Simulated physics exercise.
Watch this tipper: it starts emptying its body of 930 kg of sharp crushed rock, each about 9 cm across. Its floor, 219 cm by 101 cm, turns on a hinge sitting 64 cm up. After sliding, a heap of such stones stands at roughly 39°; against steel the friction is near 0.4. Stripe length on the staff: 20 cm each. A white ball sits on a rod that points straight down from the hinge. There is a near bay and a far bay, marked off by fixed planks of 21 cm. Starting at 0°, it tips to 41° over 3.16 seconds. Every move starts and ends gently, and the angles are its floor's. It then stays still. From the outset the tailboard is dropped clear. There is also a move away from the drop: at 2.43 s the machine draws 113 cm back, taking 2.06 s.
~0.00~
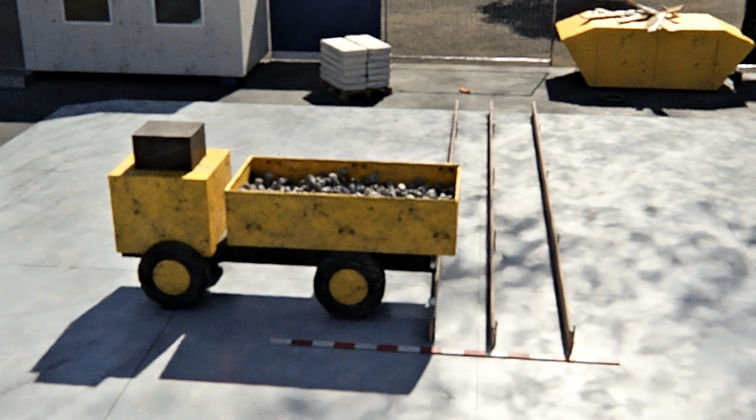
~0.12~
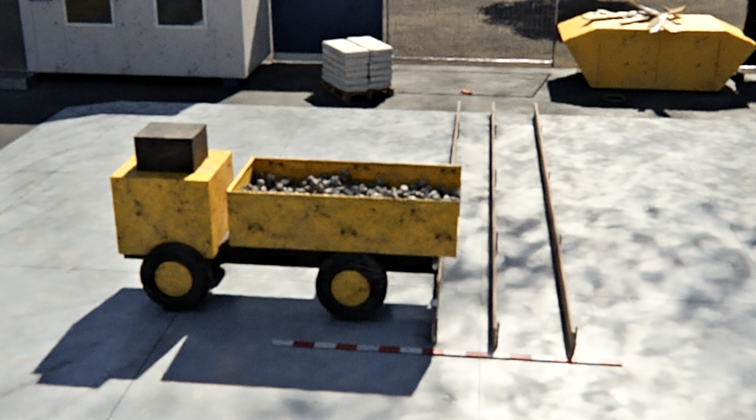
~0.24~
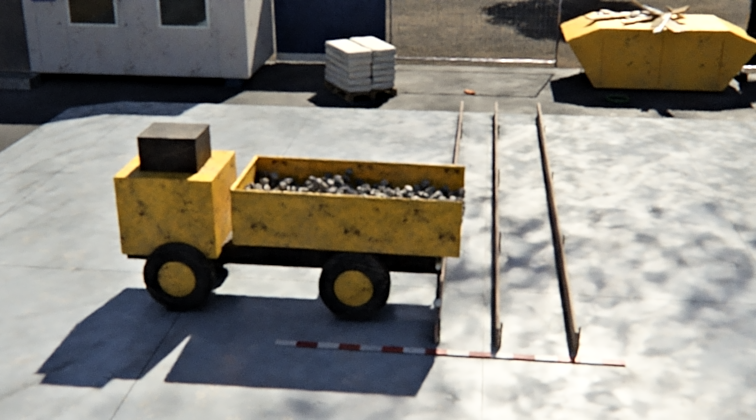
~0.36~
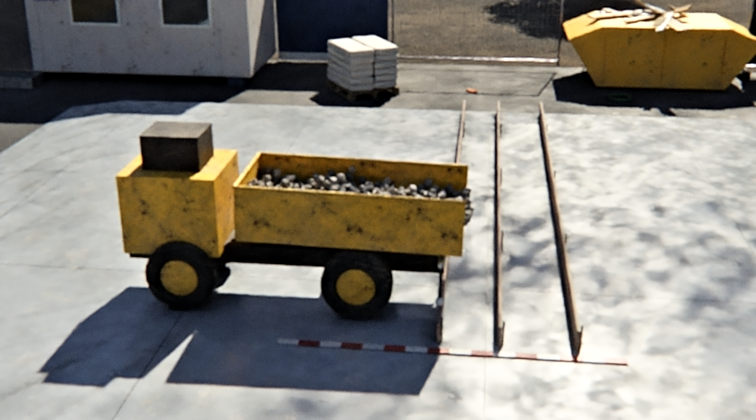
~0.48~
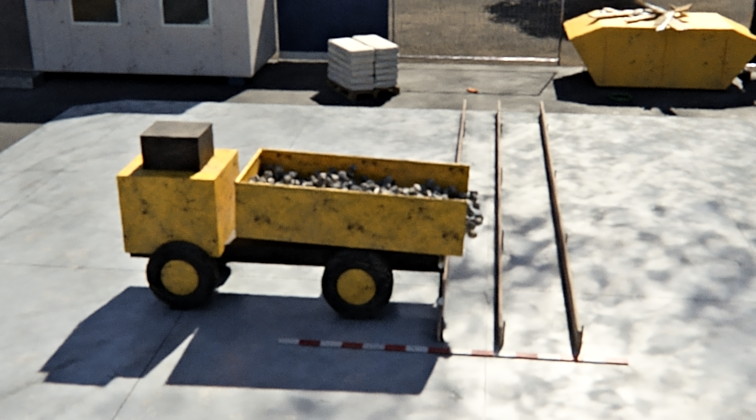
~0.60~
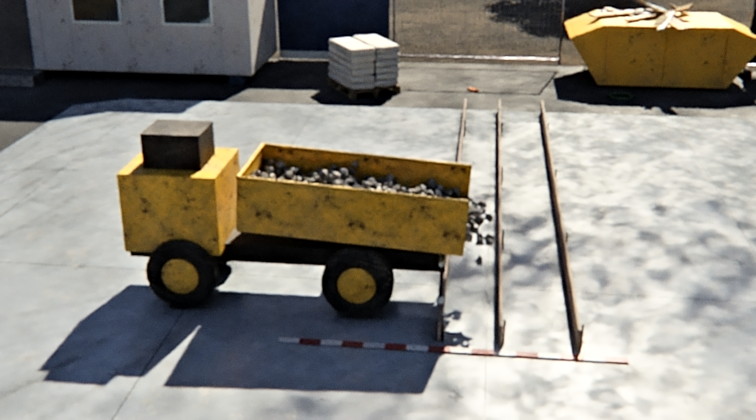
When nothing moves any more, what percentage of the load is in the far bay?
About 35 per cent.
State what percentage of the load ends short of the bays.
I'd say close to 15 per cent of the whole load.
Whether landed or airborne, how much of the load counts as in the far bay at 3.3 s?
About 30%.
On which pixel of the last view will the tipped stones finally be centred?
Their middle lands near (482, 289).
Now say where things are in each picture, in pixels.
Lip at (455, 255), floor tilted 0°, highest stones at (334, 183), in the first frame.
The body is at 0°, its lip at (457, 256); the top of the load is at (326, 185); the stones move at 0.1 m/s on average, in the second frame.
The body is at 1°, its lip at (460, 257); the top of the load is at (314, 184); the stones move at 0.1 m/s on average, in the third frame.
Lip at (462, 256), floor tilted 1°, highest stones at (304, 177); 1 % has left, in the fourth frame.
The body is at 3°, its lip at (463, 256); the top of the load is at (295, 174); 1 % has left, in the fifth frame.
The body is at 4°, its lip at (463, 255); the top of the load is at (295, 170); 3 % has left, in the sixth frame.
After 2.4 s the floor is at 35°; 73 % in the body, 24 % in the near bay, 2 % in the far bay; the foremost stones are at (537, 305).
After 3.3 s the floor is at 41°; 6 % in the body, 7 % short of the bays, 58 % in the near bay, 29 % in the far bay; the foremost stones are at (566, 299).
After 4.9 s the floor is at 41°; 0 % in the body, 13 % short of the bays, 53 % in the near bay, 34 % in the far bay; the foremost stones are at (570, 295).
After 7.8 s the floor is at 41°; 0 % in the body, 13 % short of the bays, 53 % in the near bay, 34 % in the far bay; the foremost stones are at (570, 295).
